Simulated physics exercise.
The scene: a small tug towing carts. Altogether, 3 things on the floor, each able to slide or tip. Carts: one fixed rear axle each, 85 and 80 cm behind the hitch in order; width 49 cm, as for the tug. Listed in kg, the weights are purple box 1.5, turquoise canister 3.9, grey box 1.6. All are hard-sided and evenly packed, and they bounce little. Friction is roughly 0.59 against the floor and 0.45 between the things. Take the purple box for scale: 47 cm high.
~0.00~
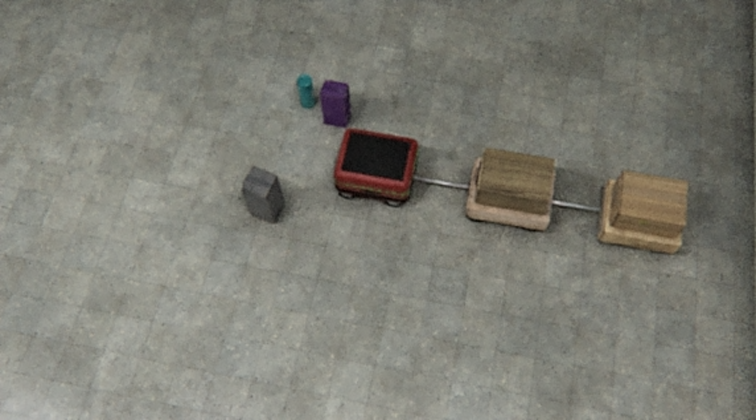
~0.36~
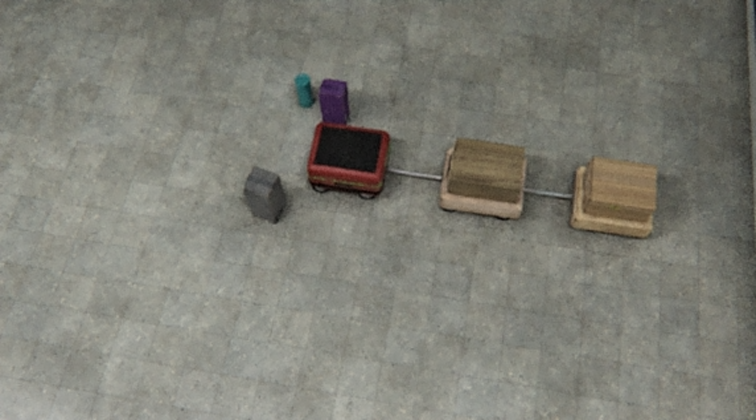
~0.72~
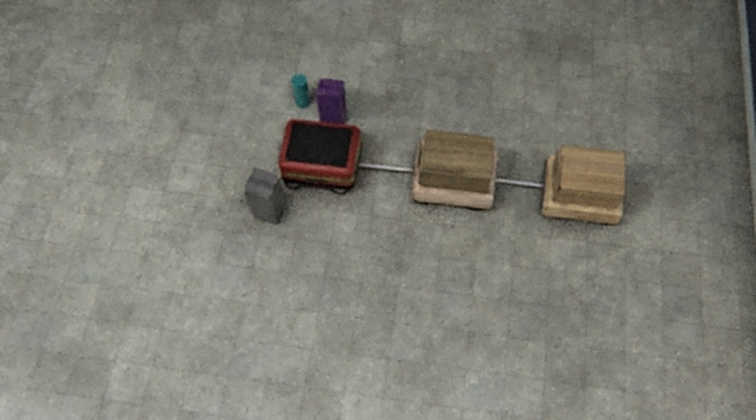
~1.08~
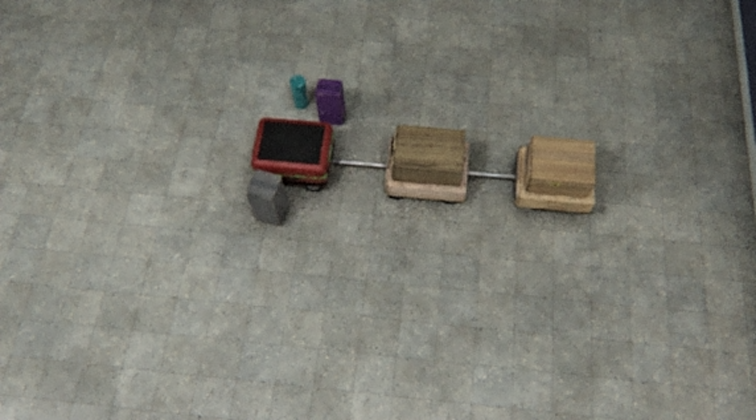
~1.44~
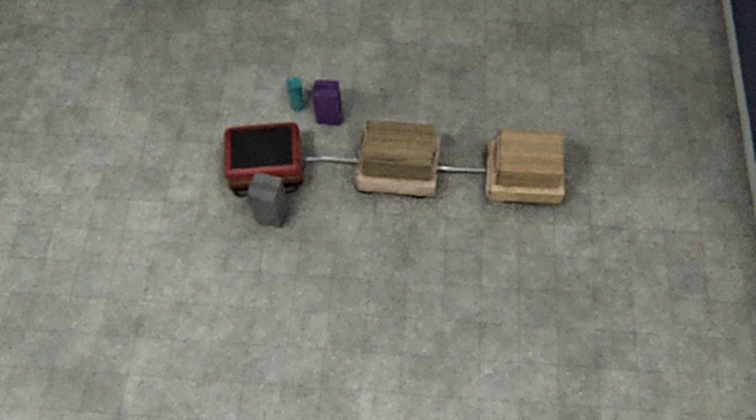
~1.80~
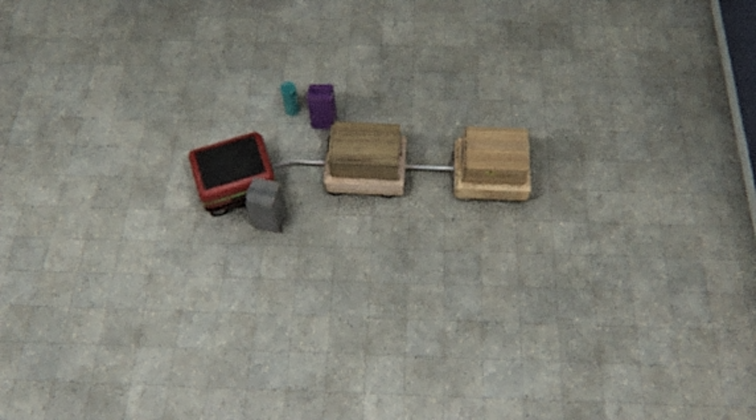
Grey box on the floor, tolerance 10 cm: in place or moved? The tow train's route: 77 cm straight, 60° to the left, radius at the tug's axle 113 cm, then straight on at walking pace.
Moved.
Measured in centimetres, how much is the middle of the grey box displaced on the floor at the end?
Displacement: Approx. 90 cm.
After 2.70 s, 178 cm covered; grey box moved 3 cm near (264, 209).
After 4.20 s, 277 cm covered; grey box moved 20 cm near (259, 227).
After 5.20 s, 343 cm covered; grey box moved 51 cm near (226, 253).
After 6.30 s, 416 cm covered; grey box moved 89 cm near (199, 293).
In the end (7.7 s), not toppled but over 10 cm from the start, grey box; the other 2 under 10 cm from the start. At the end, from the last picture's camera, grey box near (199, 294).
